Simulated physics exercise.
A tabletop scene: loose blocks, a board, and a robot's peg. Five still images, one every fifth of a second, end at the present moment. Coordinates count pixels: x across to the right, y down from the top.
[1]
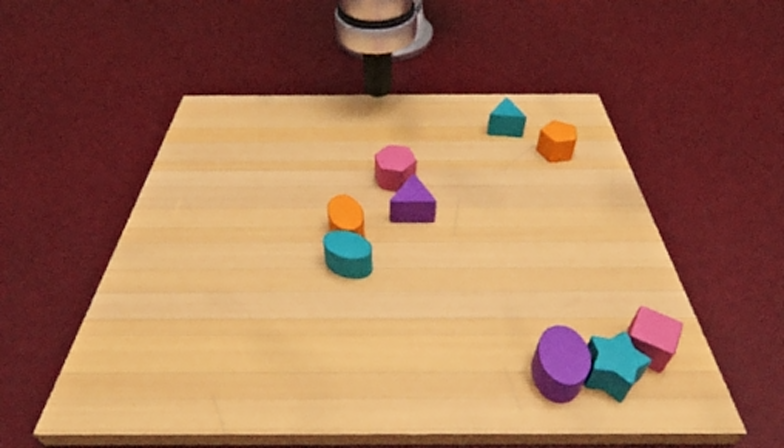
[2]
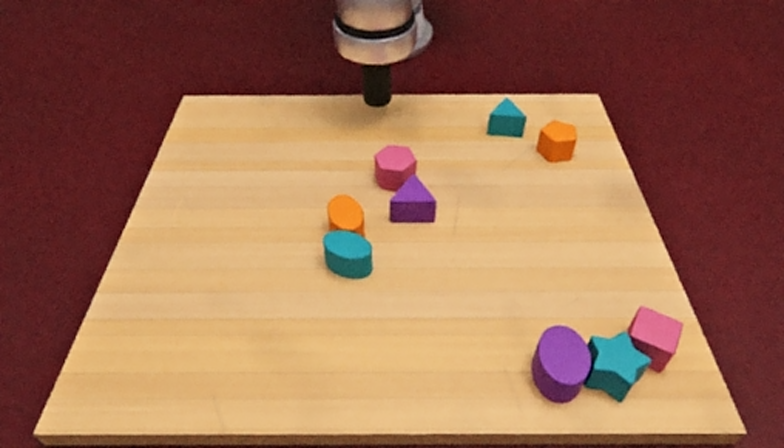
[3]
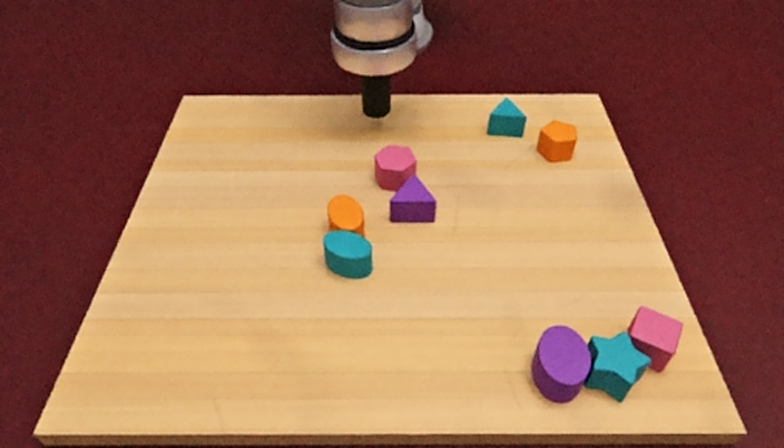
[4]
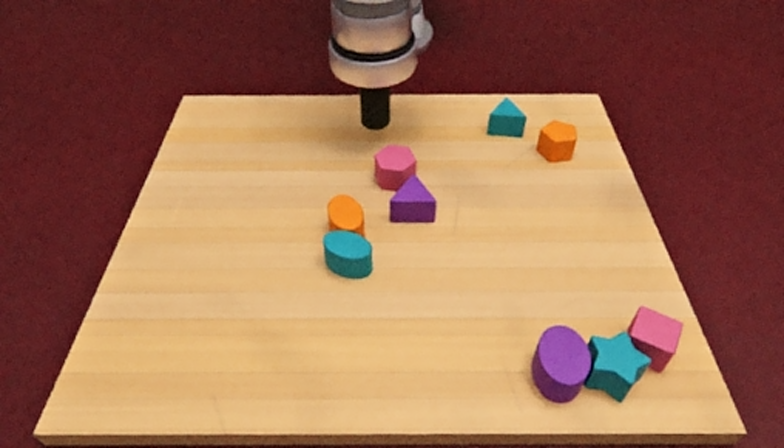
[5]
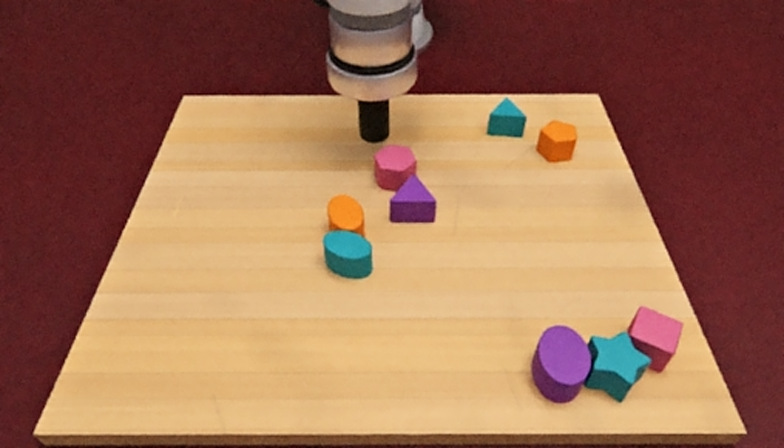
On a wooden board scattered with colourful blocks, a robot's dark peg moved slowly from the far edge toward the viewer, nearing the pink six-sided block, while all the blocks stayed still.
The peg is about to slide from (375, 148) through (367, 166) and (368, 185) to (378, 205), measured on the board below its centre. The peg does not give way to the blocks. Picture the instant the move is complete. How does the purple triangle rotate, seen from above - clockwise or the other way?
Seen from above, its turn is clockwise.
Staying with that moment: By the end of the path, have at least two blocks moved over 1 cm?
I believe not.
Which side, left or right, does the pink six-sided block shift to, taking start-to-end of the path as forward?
Side: Left.
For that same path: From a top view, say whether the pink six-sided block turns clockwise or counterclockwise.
The twist is anticlockwise.
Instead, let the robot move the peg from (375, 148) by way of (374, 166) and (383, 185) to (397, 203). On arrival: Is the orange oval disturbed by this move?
Not moved.
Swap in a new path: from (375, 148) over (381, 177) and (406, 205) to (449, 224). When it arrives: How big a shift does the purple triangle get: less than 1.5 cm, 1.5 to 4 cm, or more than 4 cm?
More than 4 cm.
On the path given first. One third of the way, peg (366, 153); nothing pushed yet.
Two thirds of the way, peg (368, 172); pink six-sided block (404, 166), turned 50° anticlockwise.
At the end, peg (377, 192); orange oval still; pink six-sided block (408, 167), turned 60° anticlockwise; purple triangle (418, 192), turned 20° clockwise.
